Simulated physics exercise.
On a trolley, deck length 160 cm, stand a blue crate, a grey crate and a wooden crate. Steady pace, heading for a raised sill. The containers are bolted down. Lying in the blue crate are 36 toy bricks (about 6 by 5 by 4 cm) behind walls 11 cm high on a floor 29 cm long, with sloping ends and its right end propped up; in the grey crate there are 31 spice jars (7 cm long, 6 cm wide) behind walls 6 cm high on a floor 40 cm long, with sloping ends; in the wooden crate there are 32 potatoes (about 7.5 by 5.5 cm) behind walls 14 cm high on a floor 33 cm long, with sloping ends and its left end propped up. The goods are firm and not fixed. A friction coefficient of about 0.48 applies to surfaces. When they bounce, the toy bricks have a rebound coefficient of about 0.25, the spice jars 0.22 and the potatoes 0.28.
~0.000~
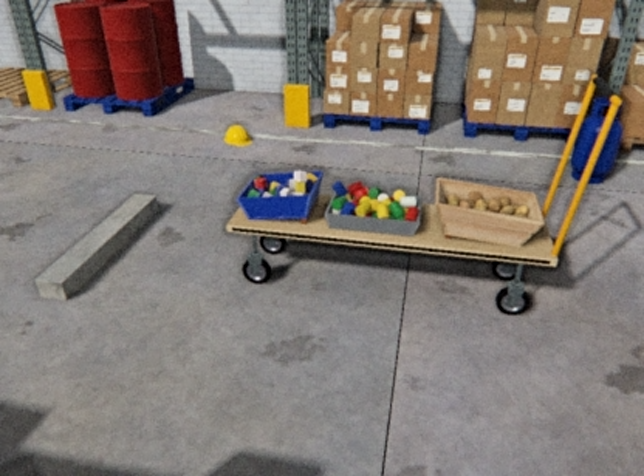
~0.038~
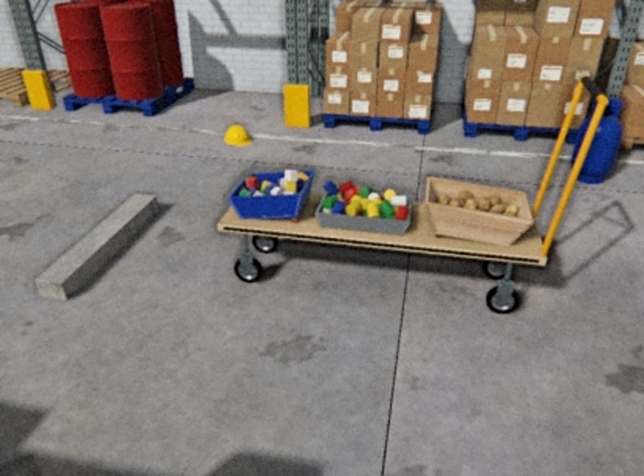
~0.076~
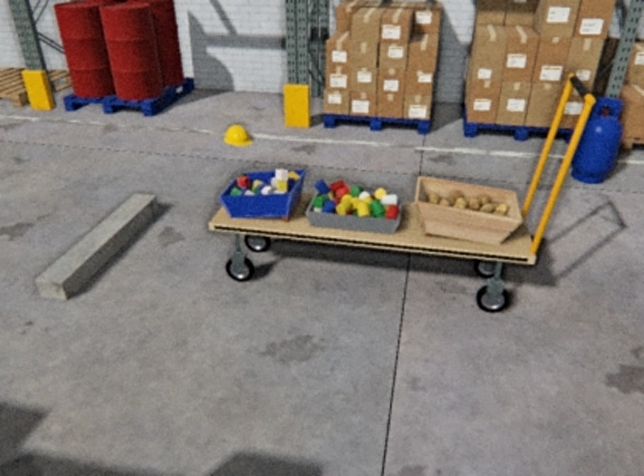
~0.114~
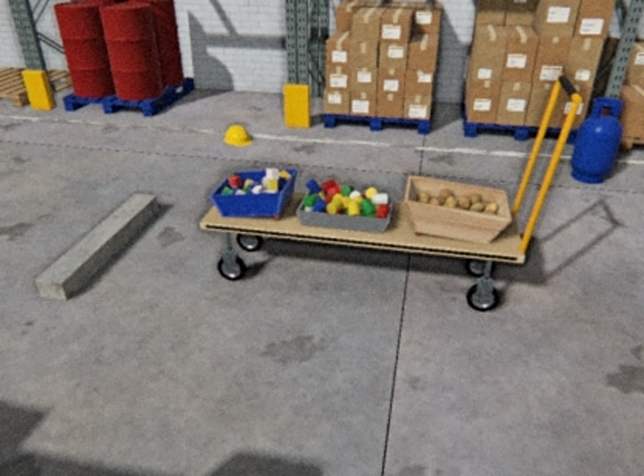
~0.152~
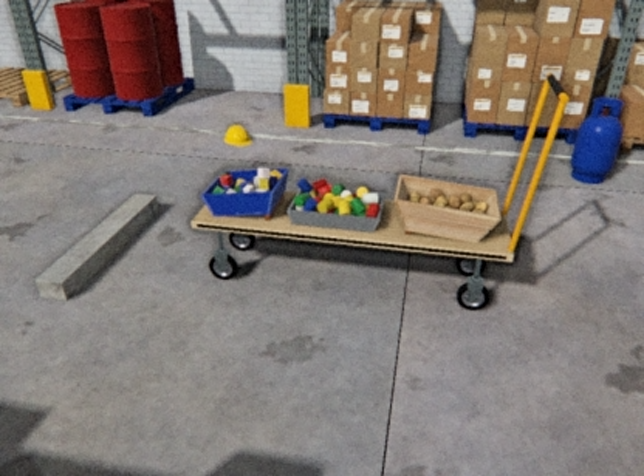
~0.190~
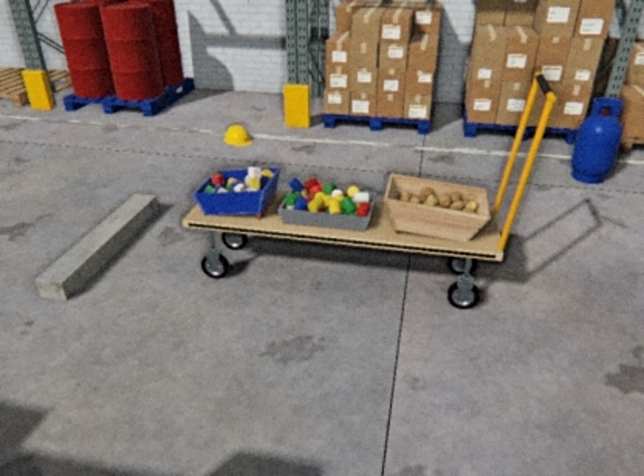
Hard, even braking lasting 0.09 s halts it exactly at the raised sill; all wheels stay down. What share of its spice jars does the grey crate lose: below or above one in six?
The dropped share sits below one sixth.
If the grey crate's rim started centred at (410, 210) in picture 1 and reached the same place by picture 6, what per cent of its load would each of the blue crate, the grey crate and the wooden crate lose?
Under that change it'd be blue crate at 10, grey crate at 30 and wooden crate at 0 percent.
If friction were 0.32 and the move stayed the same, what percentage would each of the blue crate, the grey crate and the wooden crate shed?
In that setup blue crate sheds 0 percent, grey crate sheds 0 percent, and wooden crate sheds 0 percent.
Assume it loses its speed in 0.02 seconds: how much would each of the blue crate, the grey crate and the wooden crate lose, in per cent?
In that case blue crate 10, grey crate 10 and wooden crate 0 per cent.
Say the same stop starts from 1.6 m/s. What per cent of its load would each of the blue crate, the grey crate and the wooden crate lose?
Then the blue crate sheds 10 per cent of its load, the grey crate 10 per cent, and the wooden crate 0 per cent.
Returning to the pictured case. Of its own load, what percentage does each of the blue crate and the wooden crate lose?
Loss: Blue crate 5 per cent, wooden crate 0 per cent.
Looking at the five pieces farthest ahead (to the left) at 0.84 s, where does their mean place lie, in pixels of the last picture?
Mean place: Roughly (108, 176).
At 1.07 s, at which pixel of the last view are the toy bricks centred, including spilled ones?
Around (127, 184) in pixels.
After 0.62 s, the brake bites.
After 0.72 s, 0 of 36 out of the blue crate, 0 of 31 out of the grey crate and 0 of 32 out of the wooden crate.
After 0.84 s, 1 of 36 out of the blue crate, 2 of 31 out of the grey crate and 0 of 32 out of the wooden crate.
After 1.07 s, 2 of 36 out of the blue crate, 2 of 31 out of the grey crate and 0 of 32 out of the wooden crate.
Final count (at 1.58 s), 2 of 36 out of the blue crate, 2 of 31 out of the grey crate and 0 of 32 out of the wooden crate. Asked share, 2 of 31, 6 per cent.
